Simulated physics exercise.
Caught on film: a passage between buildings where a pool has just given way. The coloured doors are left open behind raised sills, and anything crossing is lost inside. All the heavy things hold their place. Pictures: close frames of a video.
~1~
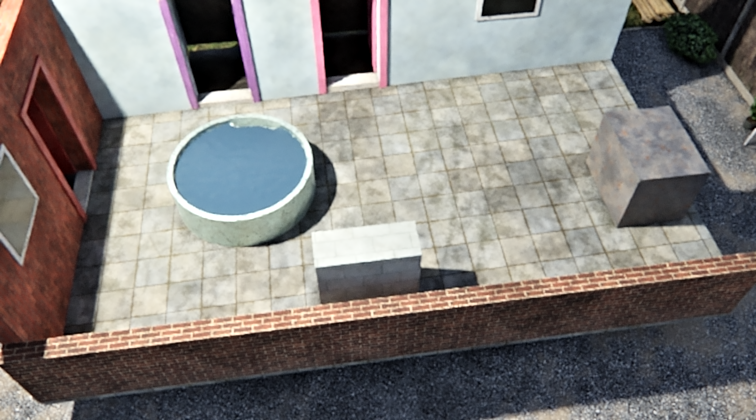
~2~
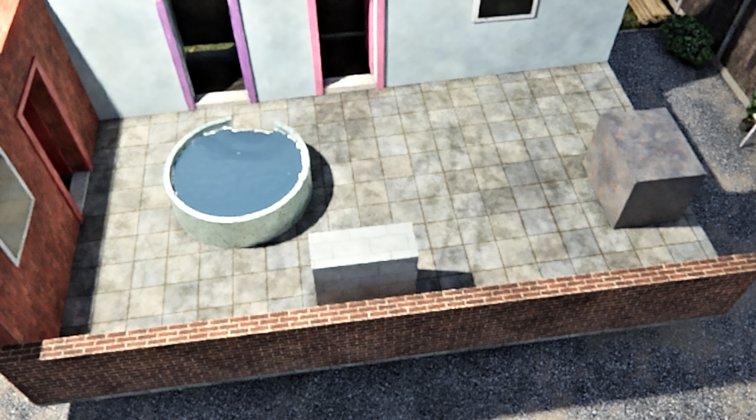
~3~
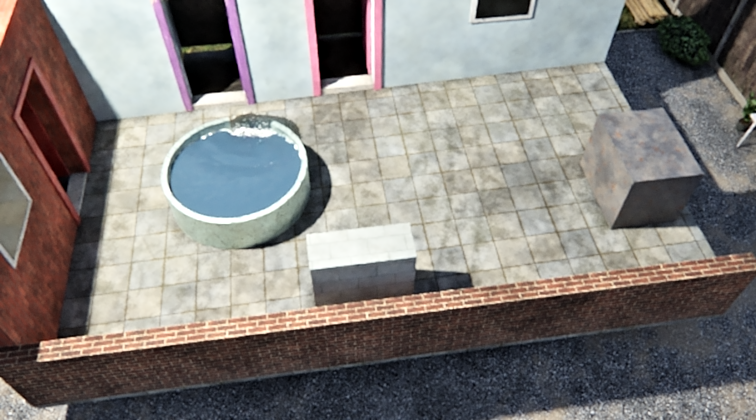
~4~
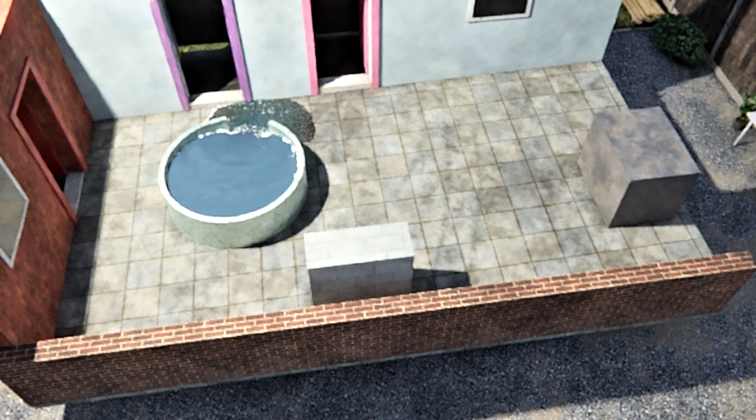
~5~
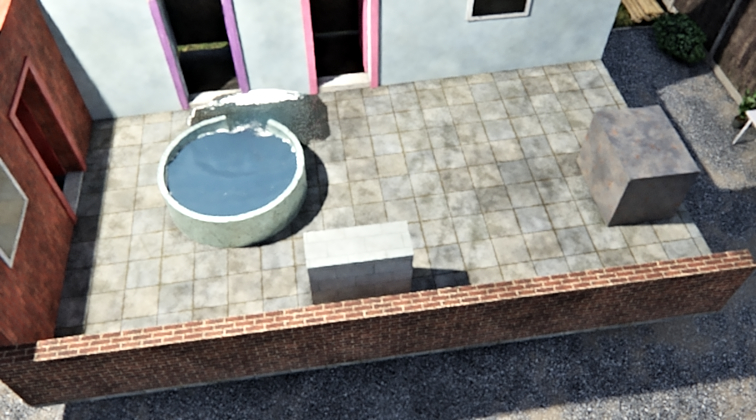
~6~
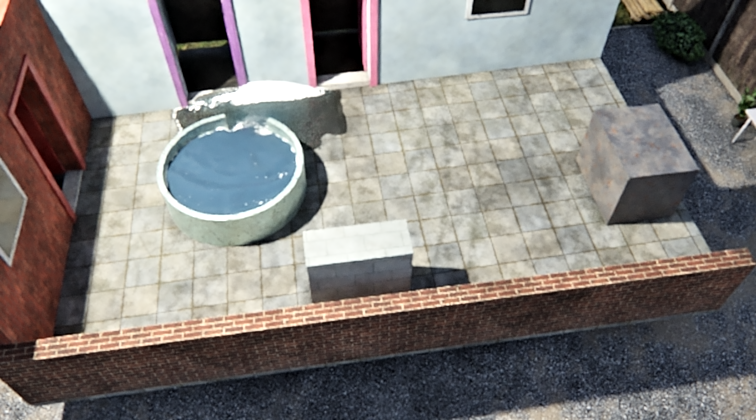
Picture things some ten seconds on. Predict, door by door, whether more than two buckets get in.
One by one: The purple door lets in beyond two buckets; the red door lets in beyond two buckets; the pink door keeps it to two buckets.
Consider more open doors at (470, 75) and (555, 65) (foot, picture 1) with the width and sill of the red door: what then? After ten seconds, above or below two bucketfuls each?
In turn: Holds, lets less in.
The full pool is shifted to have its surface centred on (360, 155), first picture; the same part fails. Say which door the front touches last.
My pick is the red door.
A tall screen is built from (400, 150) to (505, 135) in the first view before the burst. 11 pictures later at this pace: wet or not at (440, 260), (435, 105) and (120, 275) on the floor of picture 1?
Taking the points in order - unwetted, wetted, unwetted.
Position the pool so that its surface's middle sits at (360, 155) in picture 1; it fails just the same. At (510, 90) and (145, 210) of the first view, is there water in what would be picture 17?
Note - point 1 drenched; point 2 still bare.
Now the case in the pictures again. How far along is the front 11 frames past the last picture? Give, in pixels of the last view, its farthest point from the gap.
(492, 77).
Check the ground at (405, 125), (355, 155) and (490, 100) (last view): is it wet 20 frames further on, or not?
Point by point: Inundated, inundated, inundated.
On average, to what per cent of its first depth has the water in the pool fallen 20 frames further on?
50 percent or thereabouts.
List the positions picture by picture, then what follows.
The round tank at (241, 167) is whole and still, in the first frame.
The front is at a hidden place, out from the gap on the round tank's far side, in the second frame.
The front is at a hidden place, out from the gap on the round tank's far side, in the third frame.
Water pours out on the round tank's far side and has run to (278, 101), in the fourth frame.
Water pours out on the round tank's far side and has run to (309, 96), in the fifth frame.
The front is at (334, 91), out from the gap on the round tank's far side, in the sixth frame.
A moment on, water covers 10 % of the floor; the purple door over two buckets in, the red door not reached, the pink door wet at the sill, nothing in.
Next, water covers 20 % of the floor; the purple door over two buckets in, the red door not reached, the pink door wet at the sill, nothing in.
Then, water covers 45 % of the floor; the purple door far over two buckets in, the red door under two buckets in, the pink door wet at the sill, nothing in.
Later, water covers 65 % of the floor; the purple door far over two buckets in, the red door under two buckets in, the pink door wet at the sill, nothing in.
In the end, water covers 75 % of the floor; the purple door far over two buckets in, the red door over two buckets in, the pink door wet at the sill, nothing in.
